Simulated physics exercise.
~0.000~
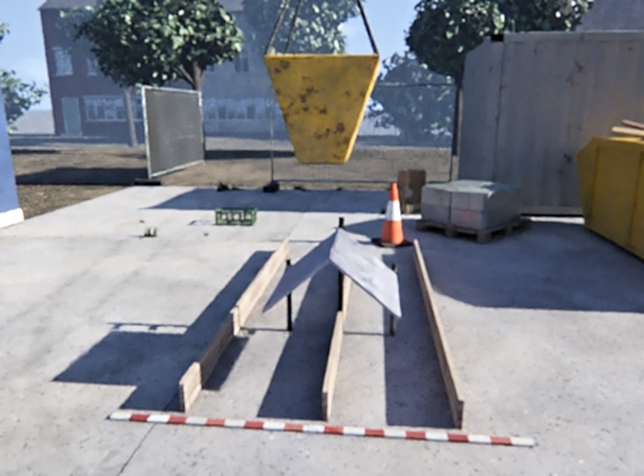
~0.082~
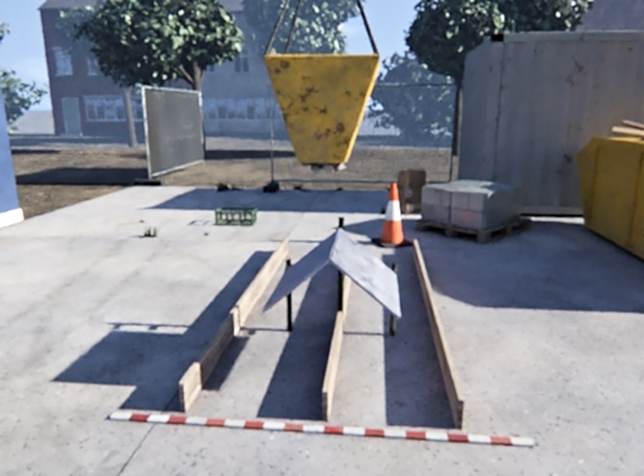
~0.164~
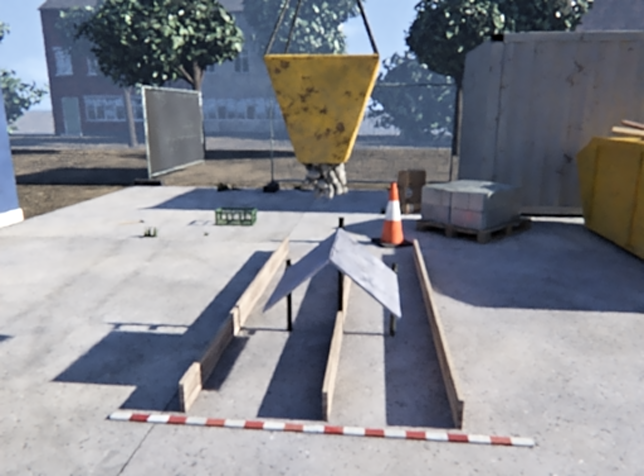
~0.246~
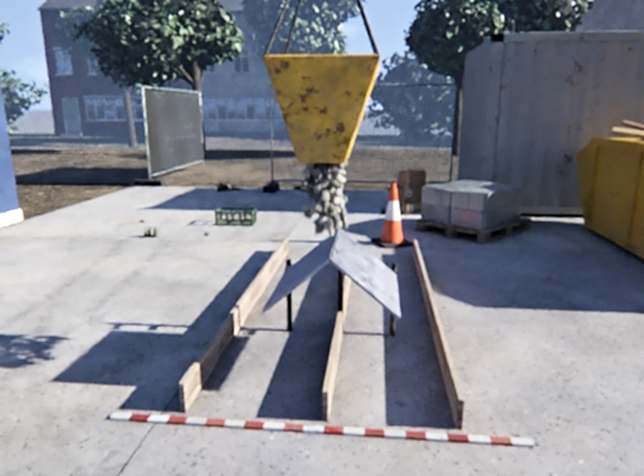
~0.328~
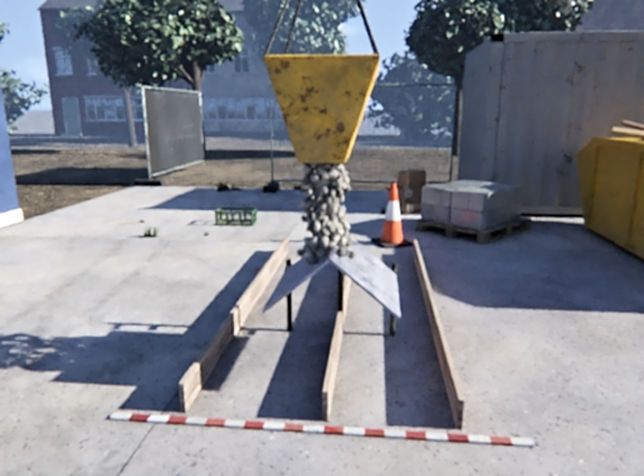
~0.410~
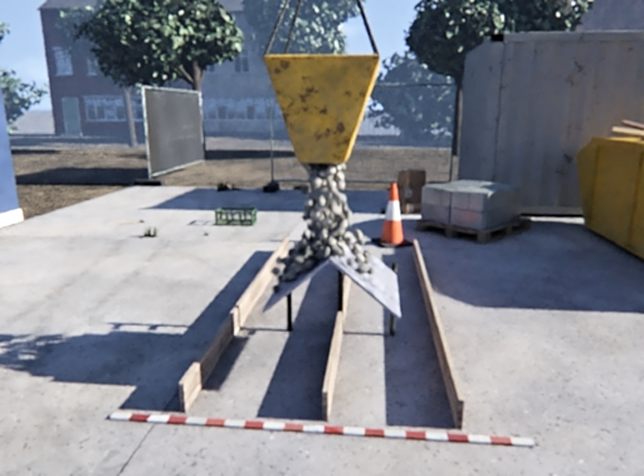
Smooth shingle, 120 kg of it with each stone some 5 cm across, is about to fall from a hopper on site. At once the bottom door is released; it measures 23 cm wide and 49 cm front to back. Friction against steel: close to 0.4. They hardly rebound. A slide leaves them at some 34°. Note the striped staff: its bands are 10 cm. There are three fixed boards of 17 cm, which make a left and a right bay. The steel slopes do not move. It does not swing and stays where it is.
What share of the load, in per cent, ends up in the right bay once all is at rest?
Roughly 13 %.
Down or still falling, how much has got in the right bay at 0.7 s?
Share: Around 10 %.
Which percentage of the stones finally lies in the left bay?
Roughly 65 in every hundred.
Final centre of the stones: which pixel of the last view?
About (242, 357).
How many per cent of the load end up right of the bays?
Share: Near 5 in a hundred.
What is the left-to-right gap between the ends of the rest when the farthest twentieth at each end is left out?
Some 210 cm from left to right.
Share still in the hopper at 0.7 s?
I'd put it near 10 per cent.
After 0.7 s, 11 % in the hopper, 41 % on the steel, 2 % falling or lying left of the bays, 38 % falling or lying in the left bay, 8 % falling or lying in the right bay; the stones farthest right are at (444, 336).
After 1.1 s, 0 % in the hopper, 12 % on the steel, 9 % falling or lying left of the bays, 62 % falling or lying in the left bay, 13 % falling or lying in the right bay, 4 % falling or lying right of the bays; the stones farthest right are at (502, 361).
After 1.7 s, 0 % in the hopper, 15 % falling or lying left of the bays, 66 % falling or lying in the left bay, 13 % falling or lying in the right bay, 6 % falling or lying right of the bays; the stones farthest right are at (574, 366).
After 2.6 s, 0 % in the hopper, 15 % falling or lying left of the bays, 66 % falling or lying in the left bay, 13 % falling or lying in the right bay, 6 % falling or lying right of the bays; the stones farthest right are at (592, 367).
After 4.5 s, 0 % in the hopper, 15 % left of the bays, 66 % in the left bay, 13 % in the right bay, 6 % right of the bays; the stones farthest right are at (592, 367).
